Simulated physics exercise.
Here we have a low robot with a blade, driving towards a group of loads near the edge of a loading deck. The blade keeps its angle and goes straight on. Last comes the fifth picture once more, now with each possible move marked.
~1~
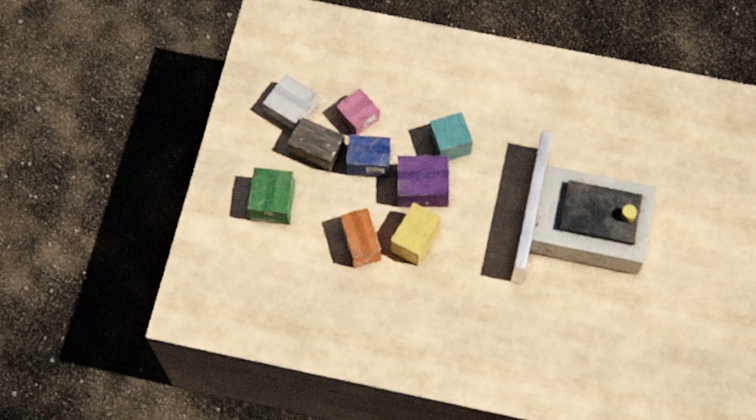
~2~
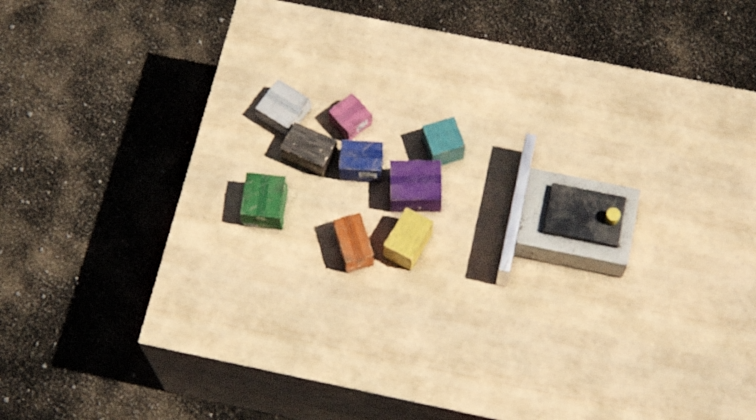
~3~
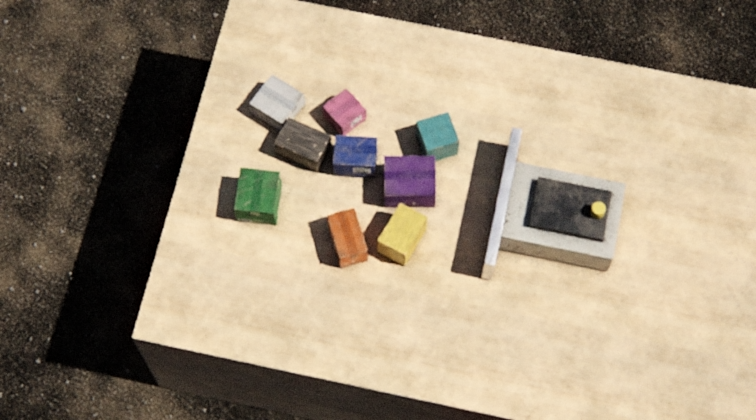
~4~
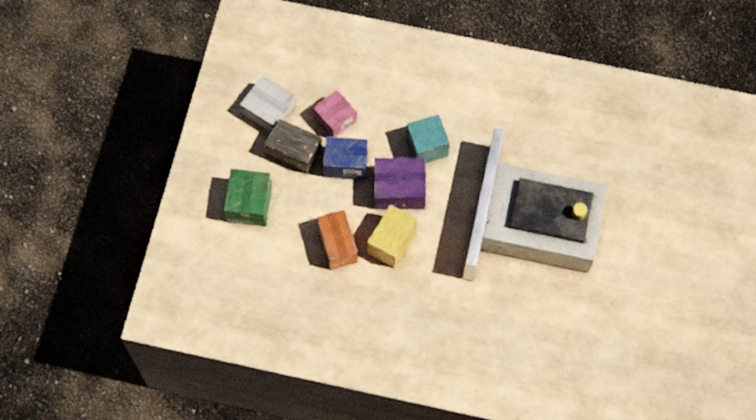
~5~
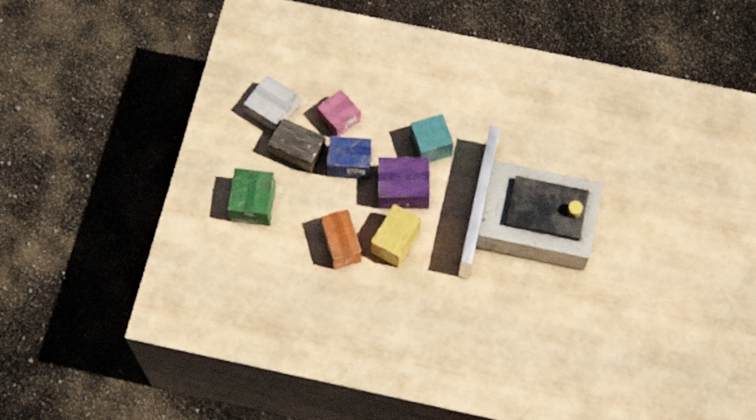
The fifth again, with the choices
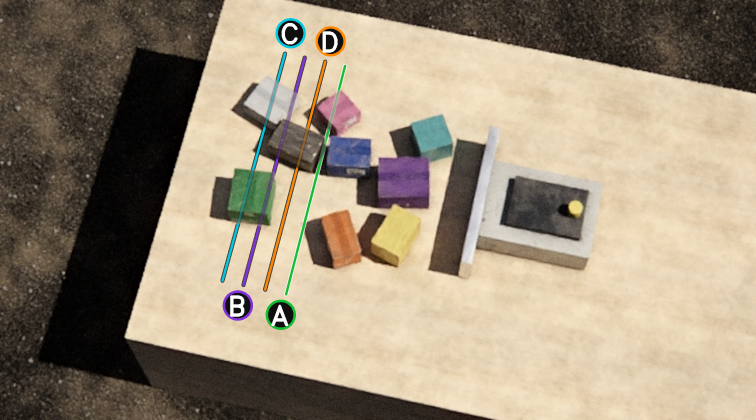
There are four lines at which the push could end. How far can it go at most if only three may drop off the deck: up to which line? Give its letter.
Stop at C.
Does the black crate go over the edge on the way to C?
Yes.
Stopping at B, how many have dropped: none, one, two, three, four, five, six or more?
In all, one.
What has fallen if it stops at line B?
The black crate goes over.
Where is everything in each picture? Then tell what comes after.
Blue parcel (369, 156); white box (291, 103); robot (595, 211), in the first frame.
Robot (579, 214); orange box (353, 242), in the second frame.
Robot (564, 208); black crate (303, 145), in the third frame.
Robot (546, 209); yellow crate (392, 236), in the fourth frame.
Robot (542, 206); blue parcel (350, 158); white box (272, 104); green box (252, 197), in the fifth frame.
On the marked copy, A at (316, 177); B at (275, 168); C at (255, 164); D at (296, 172).
With C. Early on, robot (460, 189); white box (267, 104); black crate (285, 145).
Further on, robot (378, 172); black crate (205, 132); white box (246, 101).
At the end, robot (316, 159); black crate over the edge; white box over the edge; two fallen.
As for the rest, A is within the limit but short; B is within the limit but short; D is within the limit but short.
